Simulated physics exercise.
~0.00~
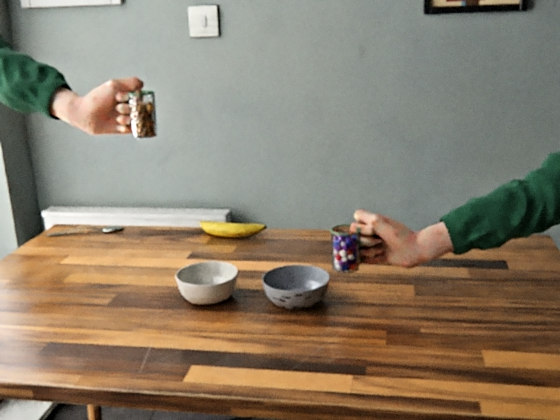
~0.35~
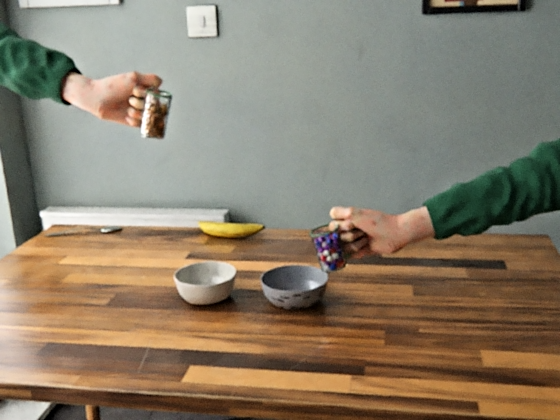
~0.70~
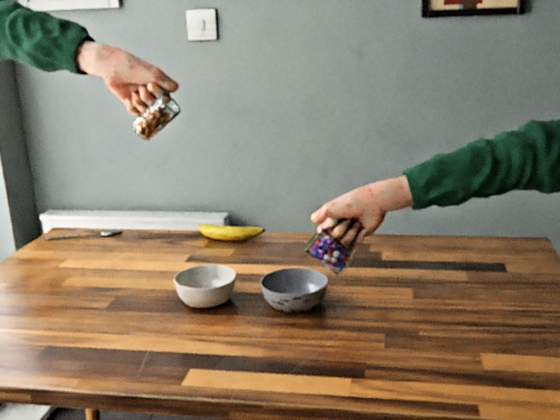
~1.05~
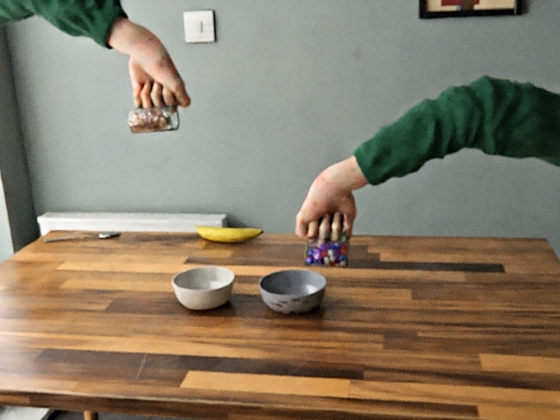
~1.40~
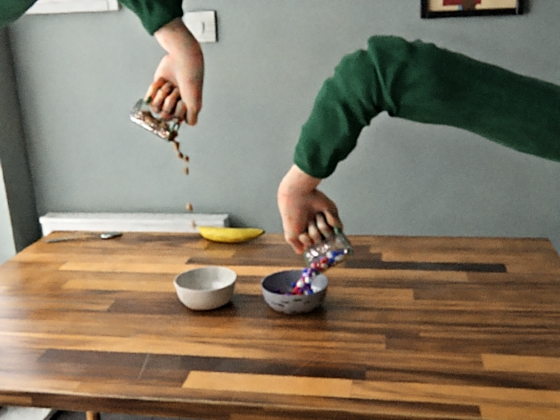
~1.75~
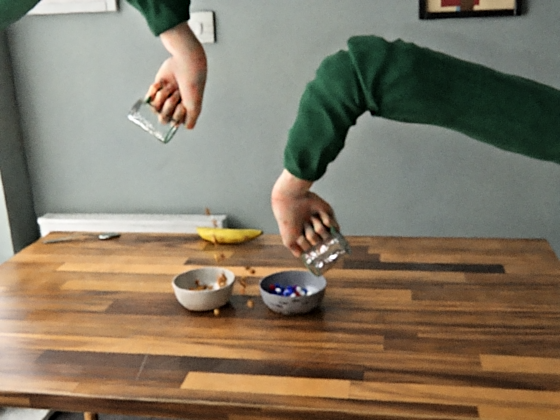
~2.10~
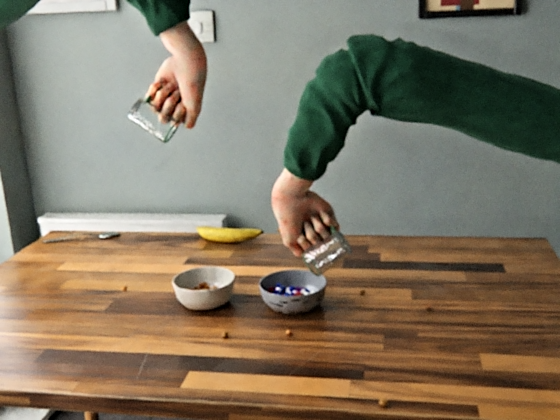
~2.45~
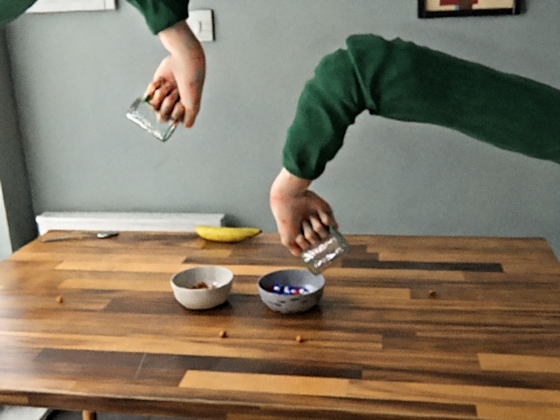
In the video, two green-sleeved hands tip small glass cups over two bowls on a wooden table, the left one held much higher. Brown pieces from the left fall and some scatter across the table, while the colourful pieces from the right all stay in their bowl.
